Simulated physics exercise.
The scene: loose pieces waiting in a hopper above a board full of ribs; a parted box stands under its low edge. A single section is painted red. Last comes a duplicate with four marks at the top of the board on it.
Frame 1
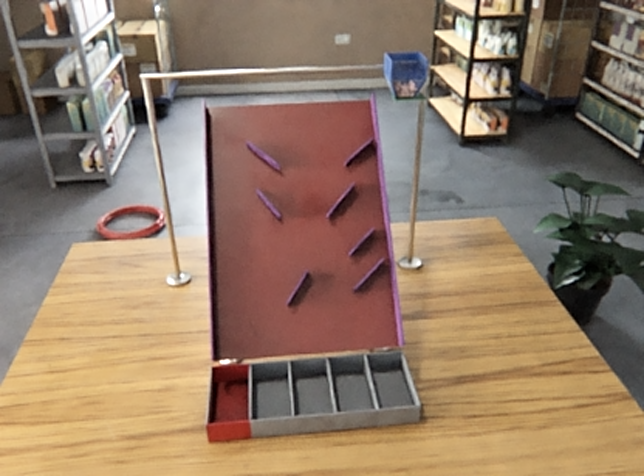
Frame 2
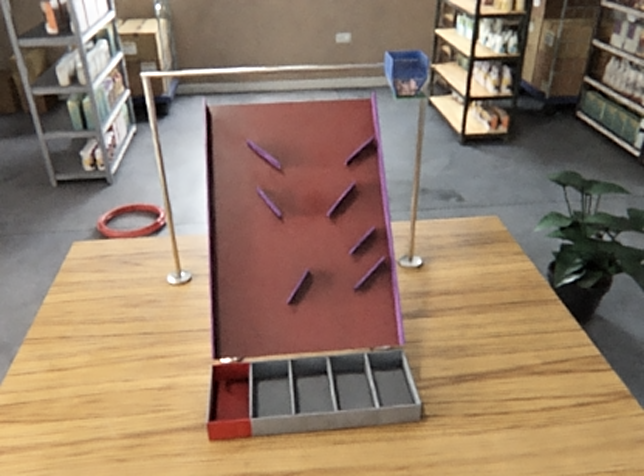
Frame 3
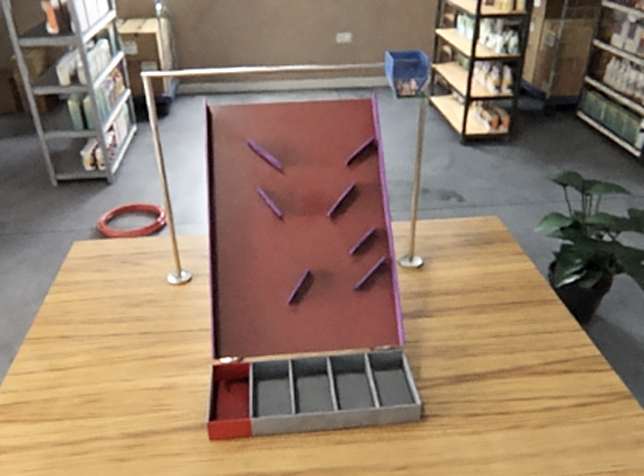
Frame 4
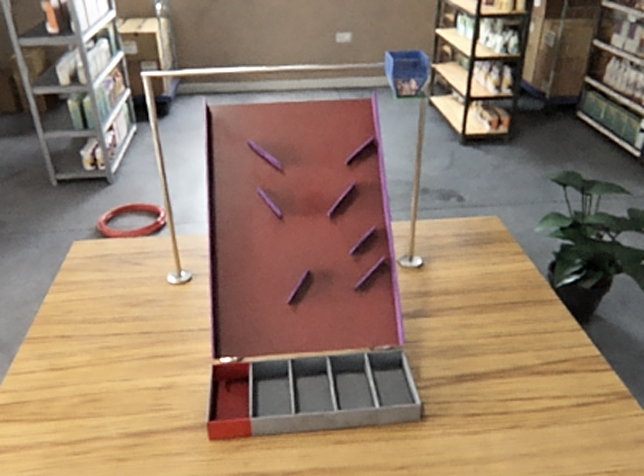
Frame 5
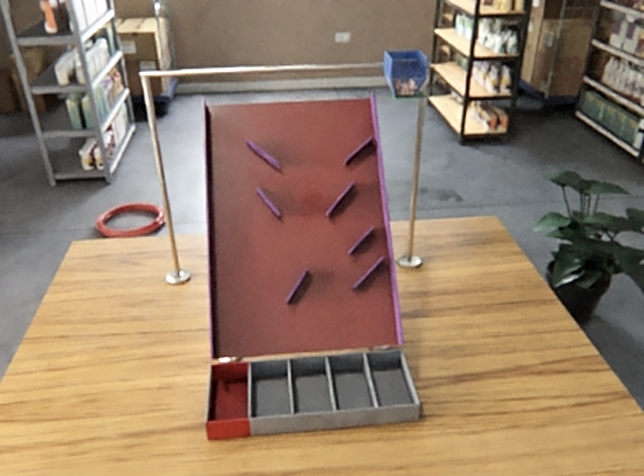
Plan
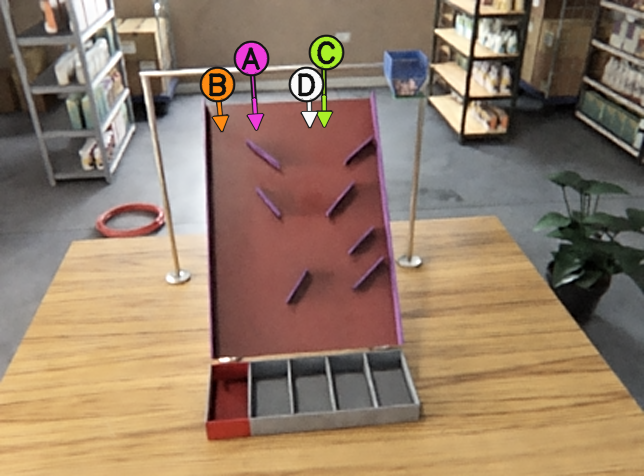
A tilted dark red board with purple edges and seven short purple ribs stands on a wooden table, seen from the front and slightly above in a room with stocked shelves. A small blue container sits at the right of a metal crossbar above it, and a five-part grey tray with a red leftmost section lies below. Nothing visibly moves, and the camera stays still.
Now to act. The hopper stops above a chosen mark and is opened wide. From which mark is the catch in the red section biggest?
B beats the others.
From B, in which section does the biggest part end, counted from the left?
The first from the left.
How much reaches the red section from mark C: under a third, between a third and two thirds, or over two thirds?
Mark C gives under a third.
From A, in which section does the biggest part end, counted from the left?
The fourth.
On the marked copy, mark A meets the board at (256, 124); mark B meets the board at (221, 125); mark C meets the board at (324, 121); mark D meets the board at (309, 121).
With A, a small part in the red section, about two thirds in other sections, about a quarter outside the box.
With B, about a third in the red section, about a third in other sections, about a third outside the box.
With C, about a quarter in the red section, about half in other sections, about a quarter outside the box.
With D, about a quarter in the red section, about half in other sections, about a third outside the box.
